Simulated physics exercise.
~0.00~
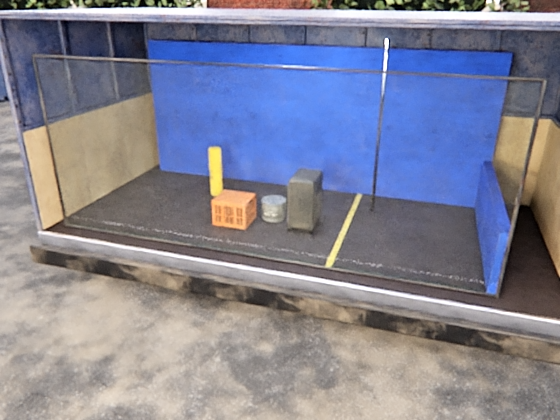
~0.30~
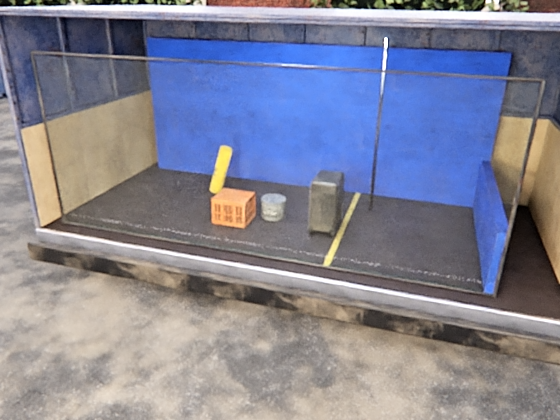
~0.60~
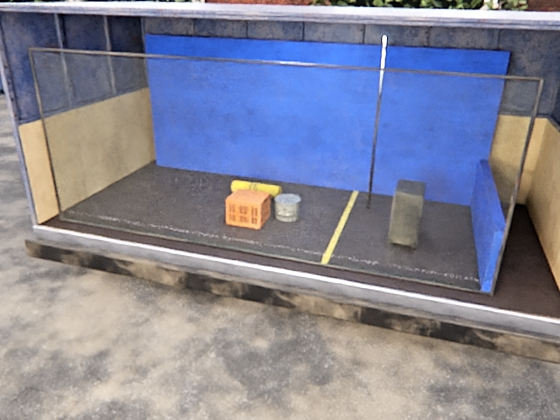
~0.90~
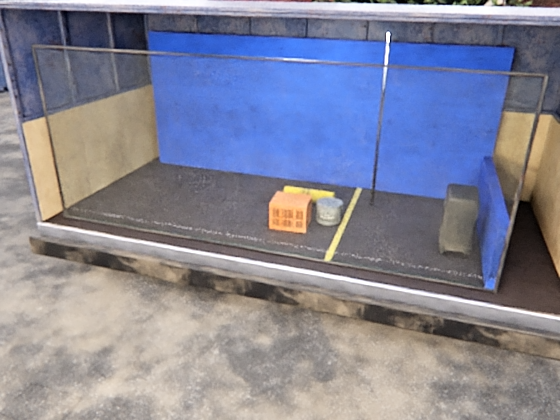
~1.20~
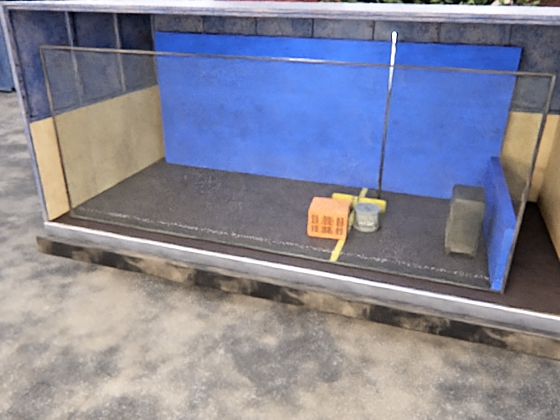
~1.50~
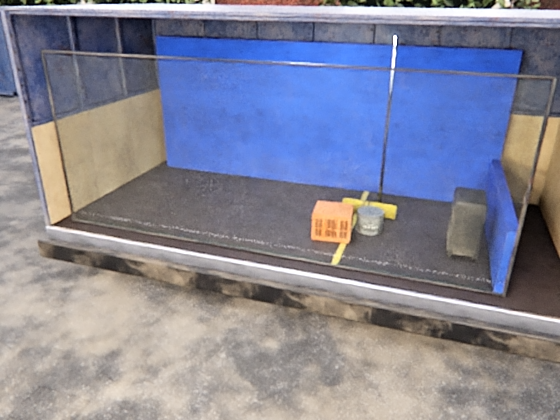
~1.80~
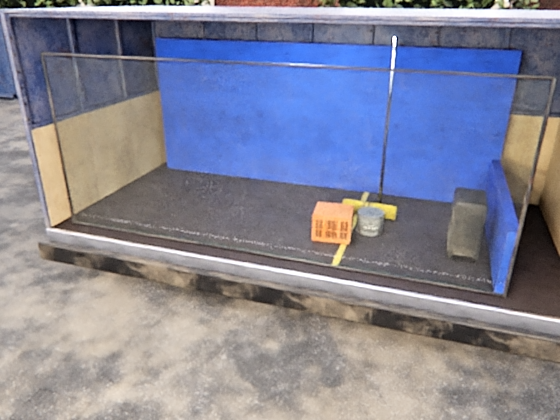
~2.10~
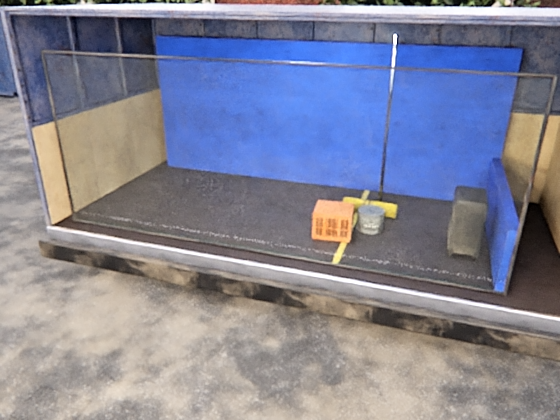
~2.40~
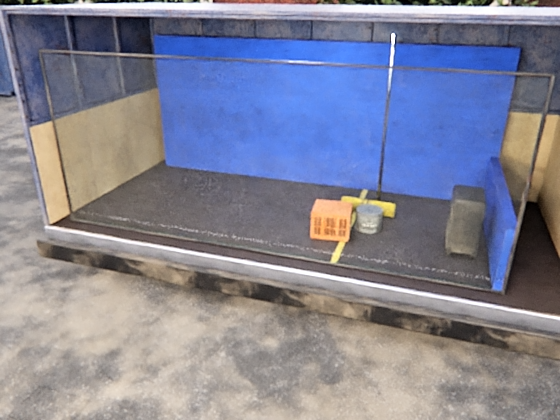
A long open-fronted bay with a blue back wall, a dark floor and a thin upright pole is seen from the front and slightly above in a swaying view. Left of a yellow floor line stand a yellow roll, an orange crate, a grey bucket and a black case. The case rolls right across the line while the roll tips over onto its side. The crate, bucket and fallen roll then slide right as the case stops near the low blue wall. Finally, the crate rests just short of the line, the upright bucket just past it, and the roll lies behind them.
